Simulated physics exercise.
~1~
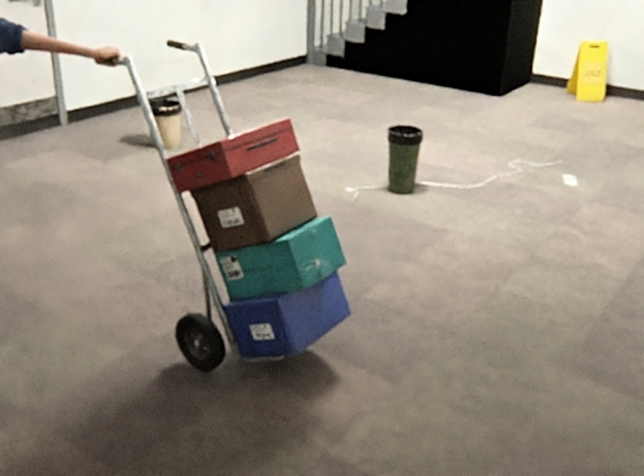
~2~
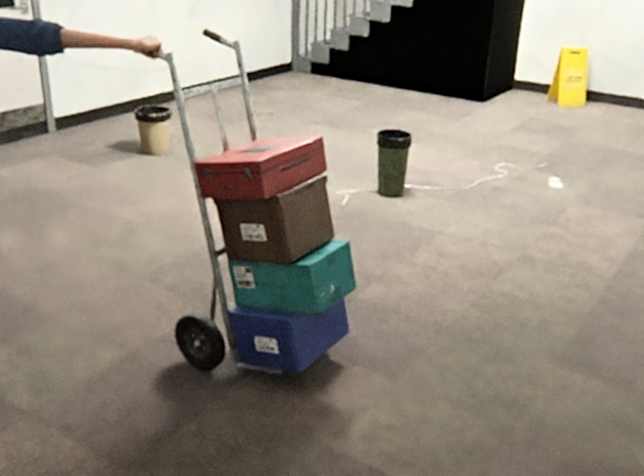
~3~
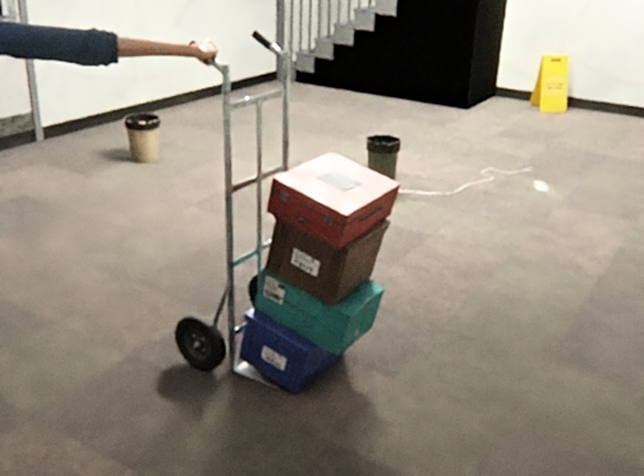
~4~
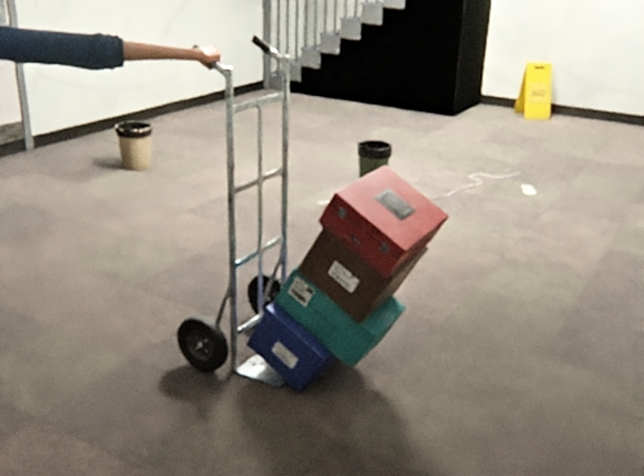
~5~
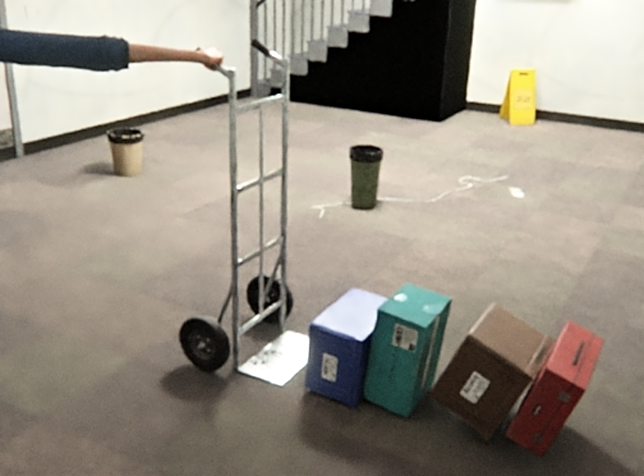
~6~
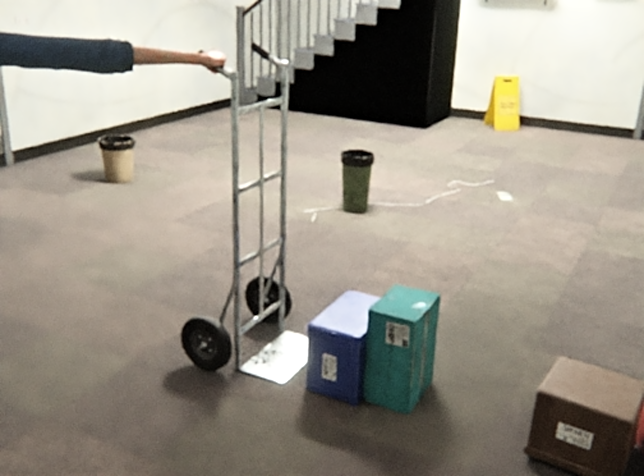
A two-wheeled hand truck, held at the top by an outstretched arm at left, leans back with four boxes stacked on its plate, red over brown over turquoise over blue. The arm swings the truck upright on the grey floor, and the stack starts tilting away from the frame. The boxes lean farther right together, then topple off in a row. The brown and red ones tumble on toward the lower right. At the end the truck stands upright and empty, still held, with the blue and turquoise boxes side by side near its plate, the brown box farther right, and the red one barely visible at the edge.
